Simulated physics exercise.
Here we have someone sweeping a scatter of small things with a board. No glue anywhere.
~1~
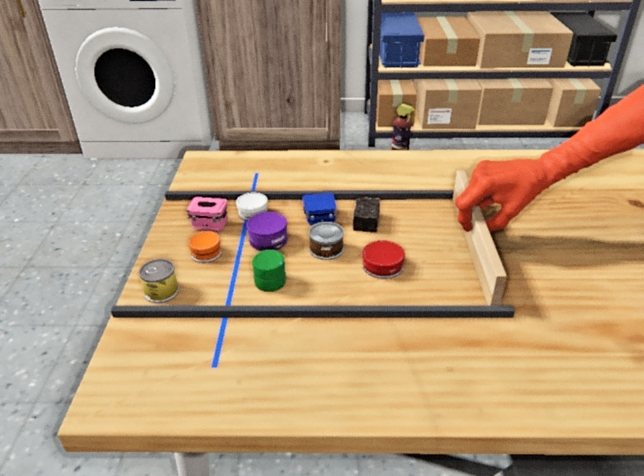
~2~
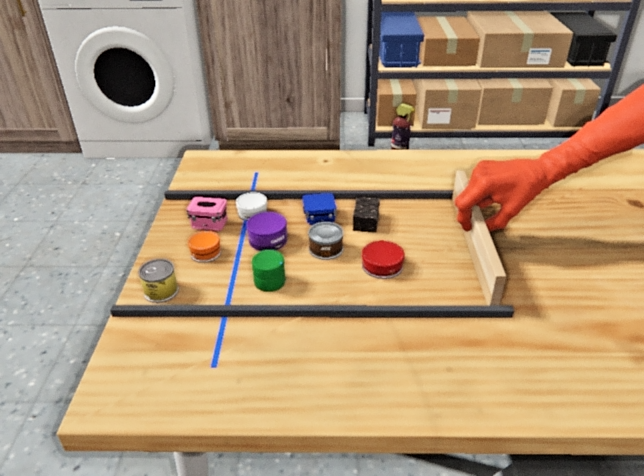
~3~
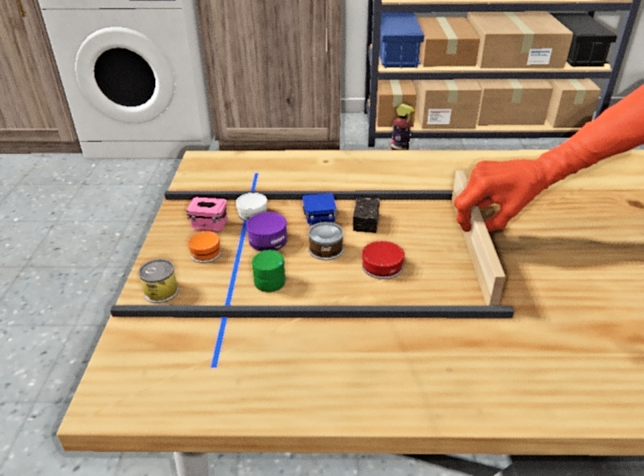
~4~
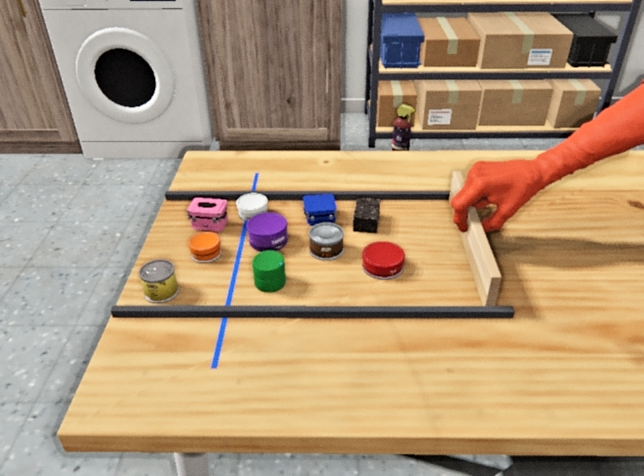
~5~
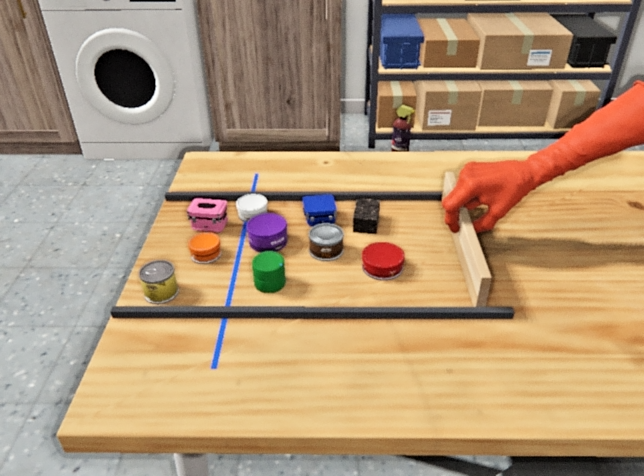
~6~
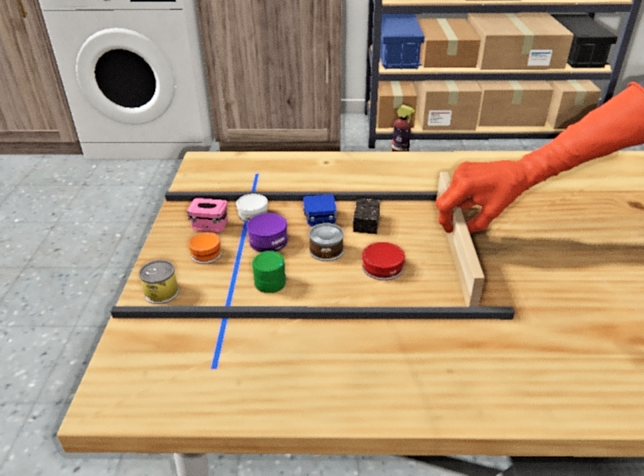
A red-gloved hand holds a wooden board upright at the right of a light wood table, seen from above in a room with a washing machine and shelves of boxes. Small colourful containers and a black block lie between two dark rails, around a blue line at left. The board stays nearly still, then slides slightly left, touching nothing, while the camera remains fixed.
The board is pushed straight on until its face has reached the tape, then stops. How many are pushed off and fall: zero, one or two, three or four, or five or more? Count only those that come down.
In the end the number that fall off is zero.
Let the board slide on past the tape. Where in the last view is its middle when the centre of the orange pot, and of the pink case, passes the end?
About (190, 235), and (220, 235) for the other.
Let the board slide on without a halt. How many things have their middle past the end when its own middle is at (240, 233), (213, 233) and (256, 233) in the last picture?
The counts: 0, 2 and 0.
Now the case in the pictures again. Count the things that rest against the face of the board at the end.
In contact: 4.
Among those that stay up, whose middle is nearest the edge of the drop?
The pink case ends nearest.
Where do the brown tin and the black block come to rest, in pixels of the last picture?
First (224, 239), then (234, 217).
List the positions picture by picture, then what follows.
In the first frame, yellow pot (159, 281); pink case (209, 215); orange pot (205, 247); board (476, 232); tape (240, 248).
In the second frame, pink case (208, 214); blue case (319, 210).
In the third frame, orange pot (205, 247); brown tin (326, 241).
In the fourth frame, yellow pot (159, 281); black block (367, 216).
In the fifth frame, pink case (208, 216); purple tub (268, 233).
In the sixth frame, yellow pot (159, 282); pink case (209, 216); orange pot (205, 248); board (457, 234); tape (240, 249).
Early on, none off yet; yellow pot at rest near (159, 282); pink case at rest near (209, 216); orange pot at rest near (205, 248).
A while later, none off yet; yellow pot at rest near (159, 282); pink case at rest near (207, 216); orange pot at rest near (205, 248).
Finally, the number that fall off is zero.
